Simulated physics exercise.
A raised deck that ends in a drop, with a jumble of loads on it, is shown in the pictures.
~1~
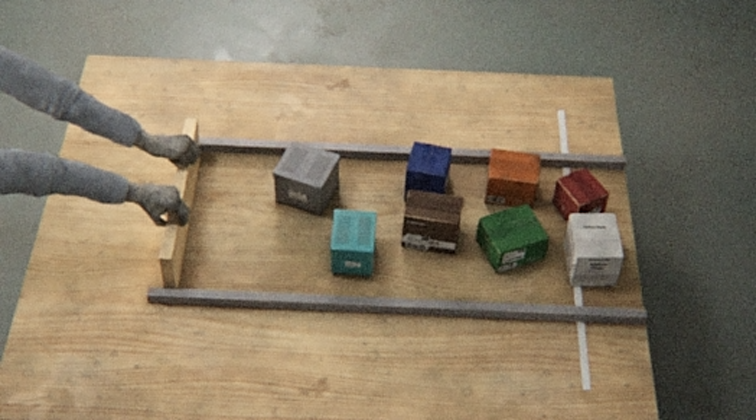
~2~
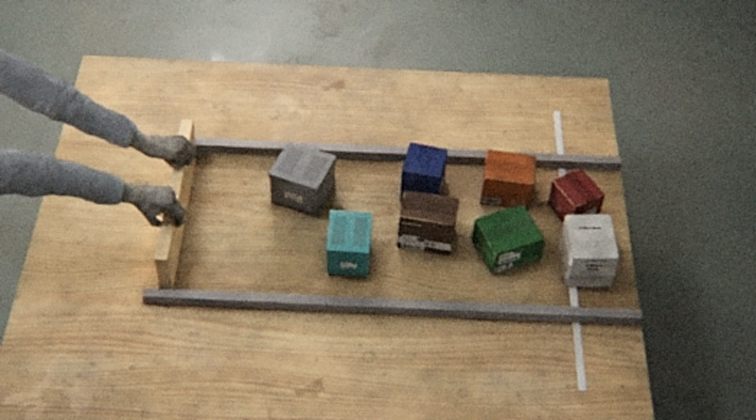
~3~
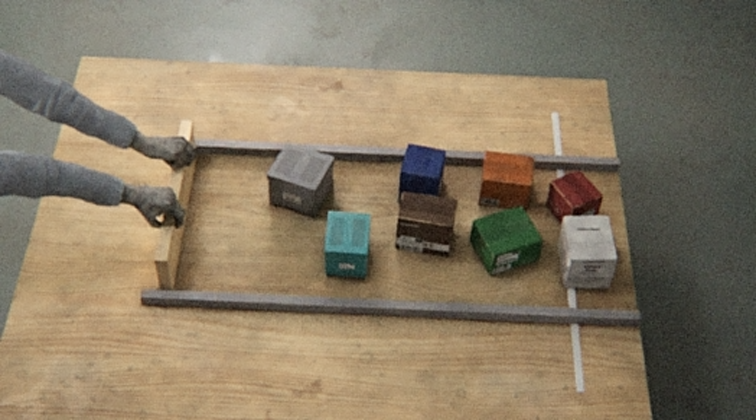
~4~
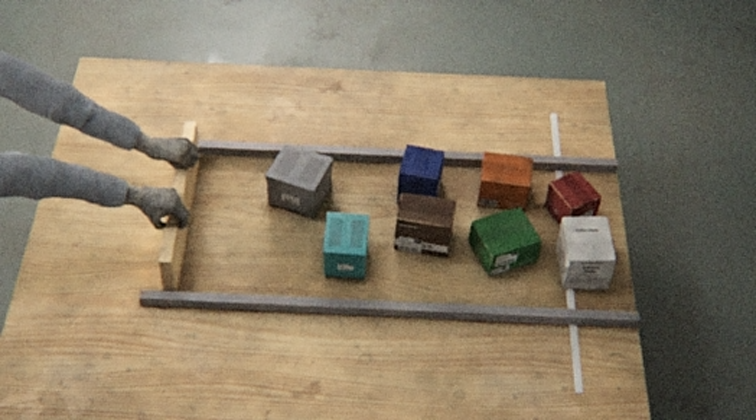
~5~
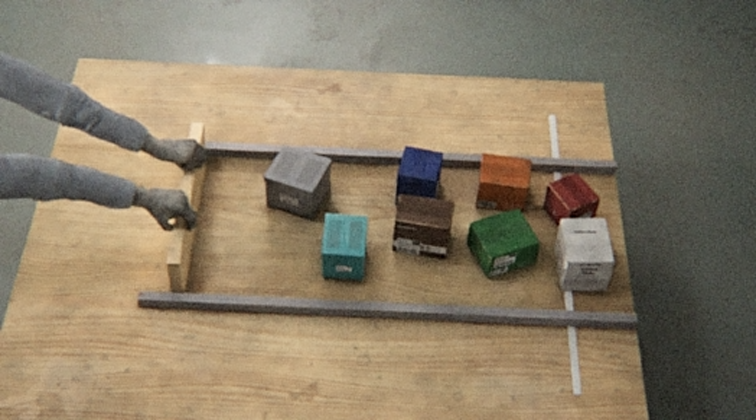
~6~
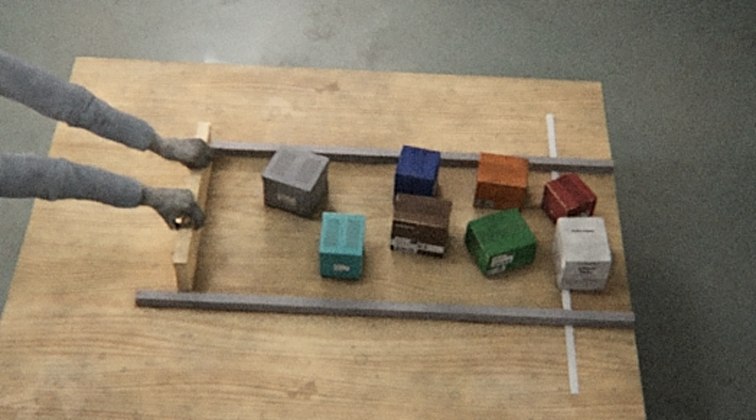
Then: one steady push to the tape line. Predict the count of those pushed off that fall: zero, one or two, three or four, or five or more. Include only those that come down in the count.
Five at least fall.
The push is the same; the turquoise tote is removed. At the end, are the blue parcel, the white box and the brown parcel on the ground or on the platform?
The blue parcel goes down, the white box goes down and the brown parcel is still up.
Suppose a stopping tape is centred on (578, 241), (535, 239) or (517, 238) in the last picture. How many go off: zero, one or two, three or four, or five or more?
One after another: Five or over; 3 or 4; three or four.
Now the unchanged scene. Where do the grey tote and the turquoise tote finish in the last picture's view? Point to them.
The grey tote settles near (585, 186); as for the turquoise tote, near (587, 260).
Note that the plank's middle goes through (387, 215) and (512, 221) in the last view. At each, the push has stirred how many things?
Up to then 6, and up to the other point 8.
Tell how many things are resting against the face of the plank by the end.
The figure is 2.
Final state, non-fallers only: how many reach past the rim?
Tally: 1.
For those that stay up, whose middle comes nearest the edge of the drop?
Brown parcel - nearest.
A little later, none off yet; white box at rest near (581, 254); red parcel at rest near (569, 202); orange box at rest near (501, 183).
Next, none off yet; white box shifted a little near (599, 258); red parcel shifted about its own width near (601, 207); orange box shifted about its own width near (554, 181).
When it is over, the number that fall off is five or more; down, blue parcel, green parcel, orange box, red parcel and white box.
